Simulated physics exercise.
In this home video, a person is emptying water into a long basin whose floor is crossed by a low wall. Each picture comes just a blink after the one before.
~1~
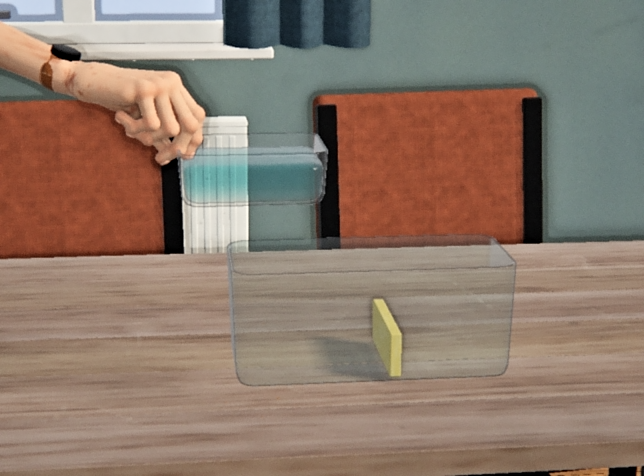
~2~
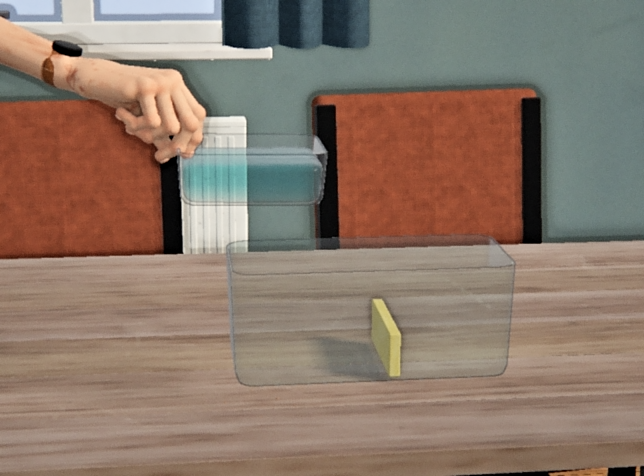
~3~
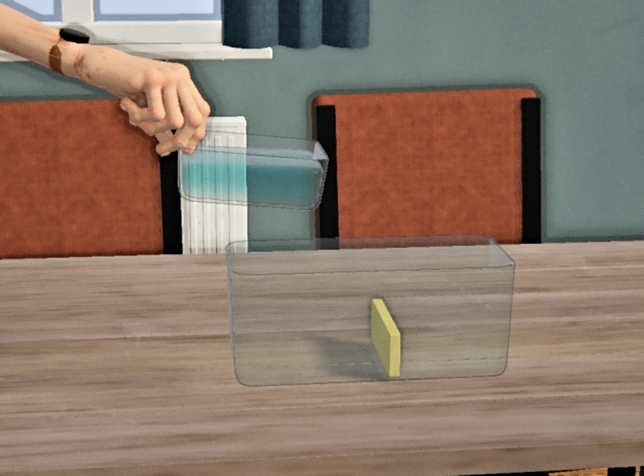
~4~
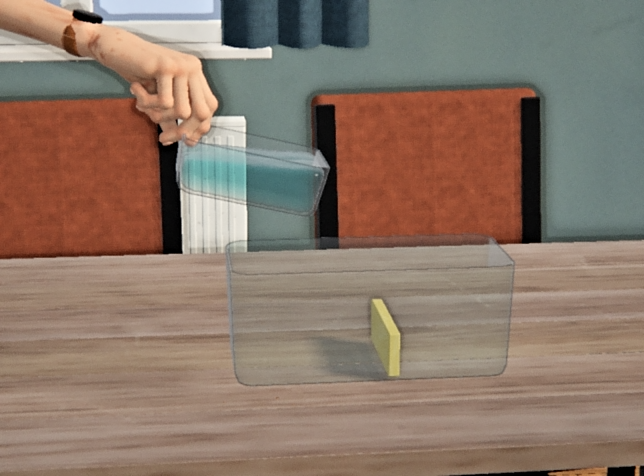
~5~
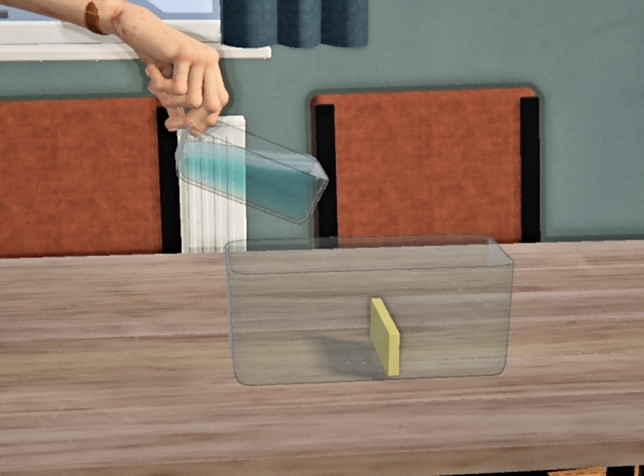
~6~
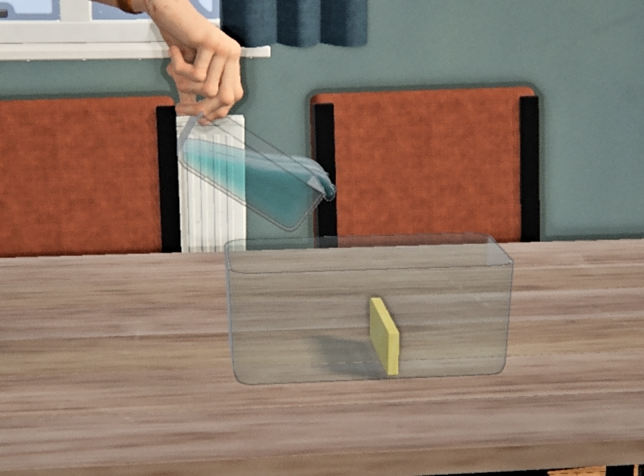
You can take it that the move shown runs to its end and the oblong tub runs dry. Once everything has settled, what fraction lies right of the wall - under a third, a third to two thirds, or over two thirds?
Looks to me like the right side of the wall gets short of a third.
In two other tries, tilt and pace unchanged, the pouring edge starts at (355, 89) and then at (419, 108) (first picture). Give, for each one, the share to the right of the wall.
60 % and 75 %.
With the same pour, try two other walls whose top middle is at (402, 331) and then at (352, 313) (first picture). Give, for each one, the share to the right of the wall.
Note - case one near 20 %, case two near 55 %.
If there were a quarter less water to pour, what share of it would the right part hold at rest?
That share would be some 5 parts in a hundred.
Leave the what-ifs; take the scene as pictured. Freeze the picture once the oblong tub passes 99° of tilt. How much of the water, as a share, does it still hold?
Around 5 percent remains.
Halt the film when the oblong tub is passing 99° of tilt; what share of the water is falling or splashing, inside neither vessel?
It works out to about 10 percent.
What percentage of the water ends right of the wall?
I'd put it at about 10 per cent.
A moment on, the oblong tub is tipped on its side and 5 per cent is still to pour, 75 is left of the wall and 6 right of it.
Next, the oblong tub is tipped right over and 0 per cent is still to pour, 74 is left of the wall and 7 right of it.
Then the oblong tub is tipped right over and 0 per cent is still to pour, 83 is left of the wall and 8 right of it.
Later the oblong tub is tipped right over and 0 per cent is still to pour, 82 is left of the wall and 8 right of it.
In the end 82 per cent lies left of the wall, 8 right of it and 10 outside.
